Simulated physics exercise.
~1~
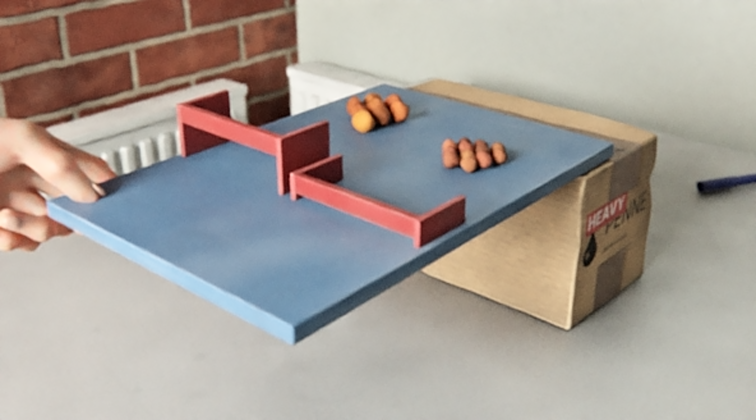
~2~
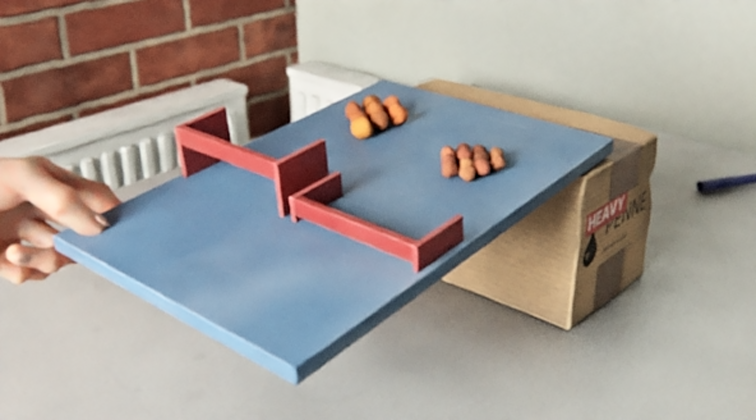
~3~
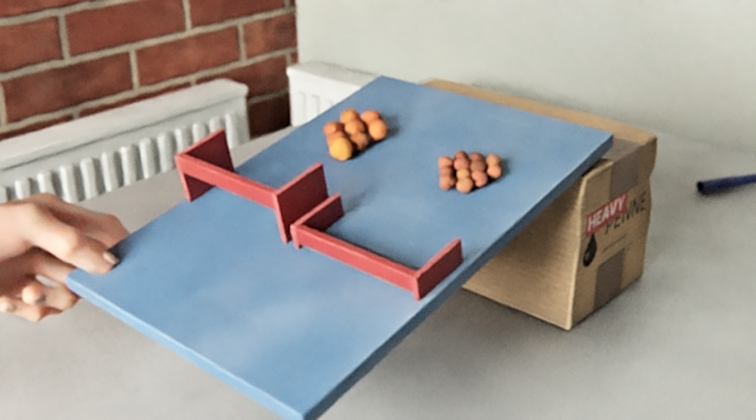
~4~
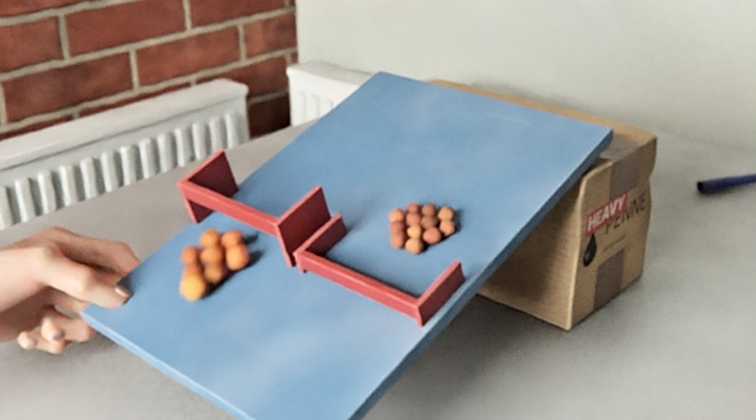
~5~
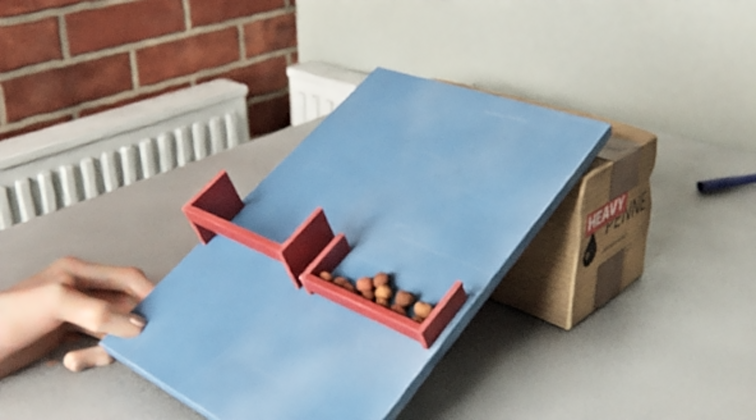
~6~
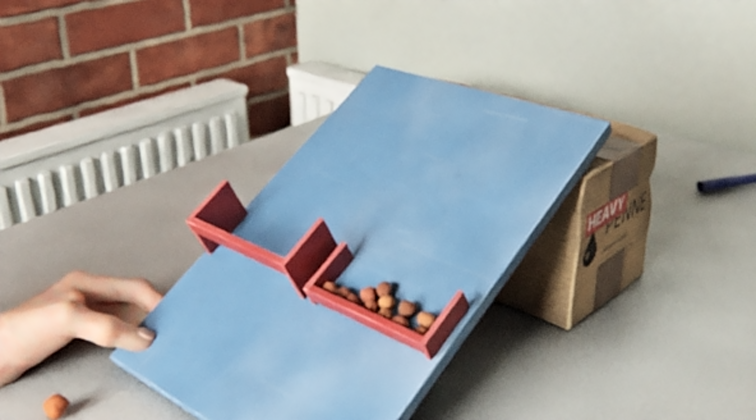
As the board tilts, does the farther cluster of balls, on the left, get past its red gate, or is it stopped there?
It gets past, slipping under its gate and going on down the board. Only the nearer cluster is stopped by its gate.
At first, a hand holds the left end of a blue board whose other end lies on a cardboard box, with two clusters of small orange-brown balls resting above two red gates. The hand lowers its end, and the board tilts more and more steeply. Both clusters start down the slope, and the farther one, on the left, slips under its gate and continues toward the hand. The nearer cluster slides into its own gate and bunches up there. At the end, the nearer balls sit behind their gate, while a stray ball lies on the table below the hand.
